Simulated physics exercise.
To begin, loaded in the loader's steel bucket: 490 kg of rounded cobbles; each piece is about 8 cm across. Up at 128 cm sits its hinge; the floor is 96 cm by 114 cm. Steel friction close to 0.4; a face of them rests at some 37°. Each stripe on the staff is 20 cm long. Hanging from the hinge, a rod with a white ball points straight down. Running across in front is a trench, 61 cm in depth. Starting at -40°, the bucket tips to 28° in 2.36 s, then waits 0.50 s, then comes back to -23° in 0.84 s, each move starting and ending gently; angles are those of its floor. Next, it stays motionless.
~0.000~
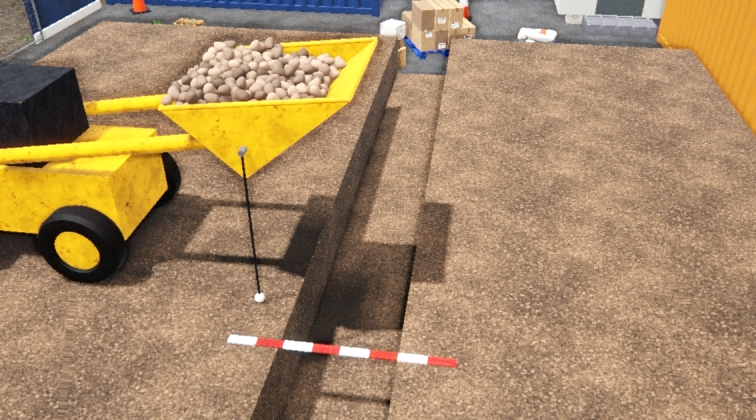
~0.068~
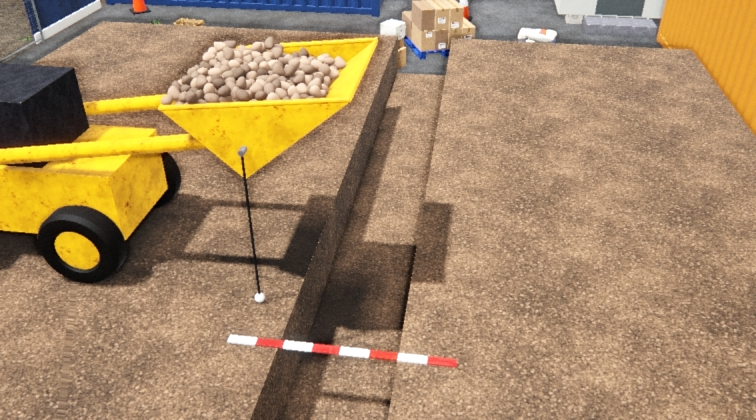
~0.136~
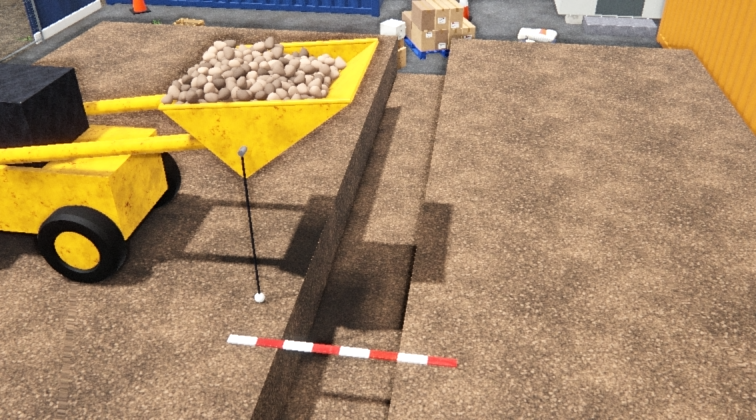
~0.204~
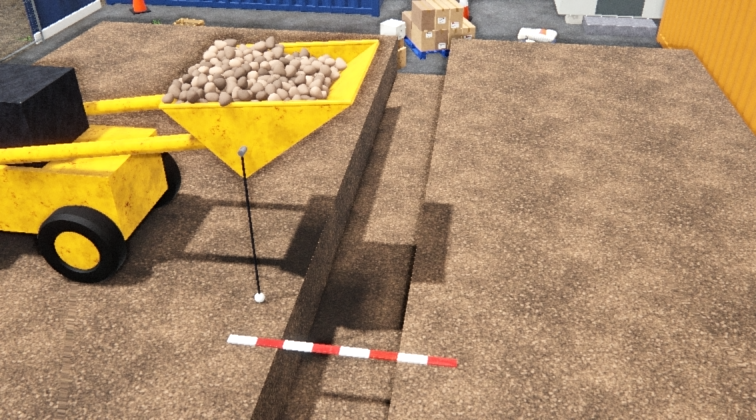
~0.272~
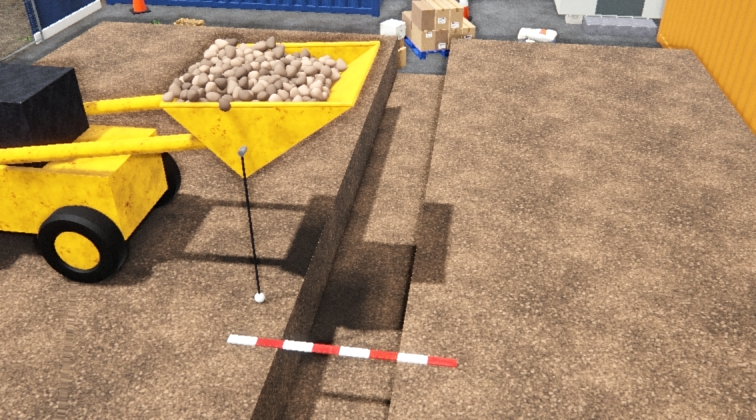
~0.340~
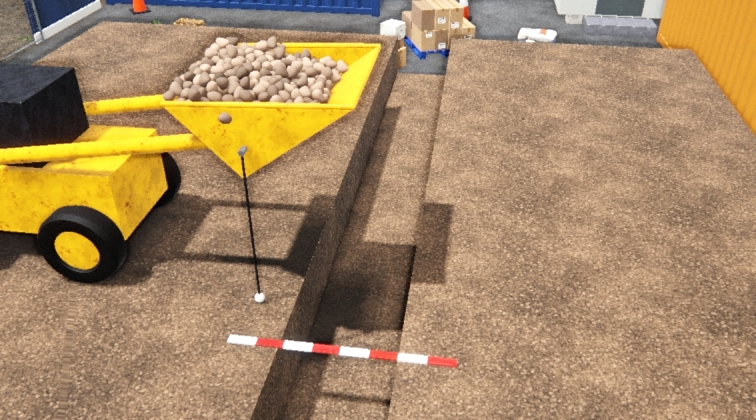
A yellow loader holds a bucket of stones beside a trench as one stone drops over the near rim.
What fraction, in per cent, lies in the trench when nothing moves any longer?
The fraction is about 50 per cent.
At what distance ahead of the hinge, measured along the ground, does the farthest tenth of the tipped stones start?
I'd put it at about 190 cm.
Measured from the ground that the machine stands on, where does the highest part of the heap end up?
Near 20 cm up from the ground.
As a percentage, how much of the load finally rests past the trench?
Close to 50 per cent of it.
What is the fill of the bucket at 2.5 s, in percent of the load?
About 45% remains inside.
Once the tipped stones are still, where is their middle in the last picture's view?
Their centre sits close to (408, 302).
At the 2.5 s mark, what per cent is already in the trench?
Around 40 per cent of it.
After 1.8 s the floor is at 17°; 99 % in the bucket, 1 % in the trench; the foremost stones are at (365, 168).
After 2.5 s the floor is at 28°; 44 % in the bucket, 41 % in the trench, 15 % past the trench; the foremost stones are at (472, 257).
After 4.2 s the floor is at -23°; 0 % in the bucket, 51 % in the trench, 49 % past the trench; the foremost stones are at (588, 286).
After 6.7 s the floor is at -23°; 0 % in the bucket, 51 % in the trench, 49 % past the trench; the foremost stones are at (591, 292).
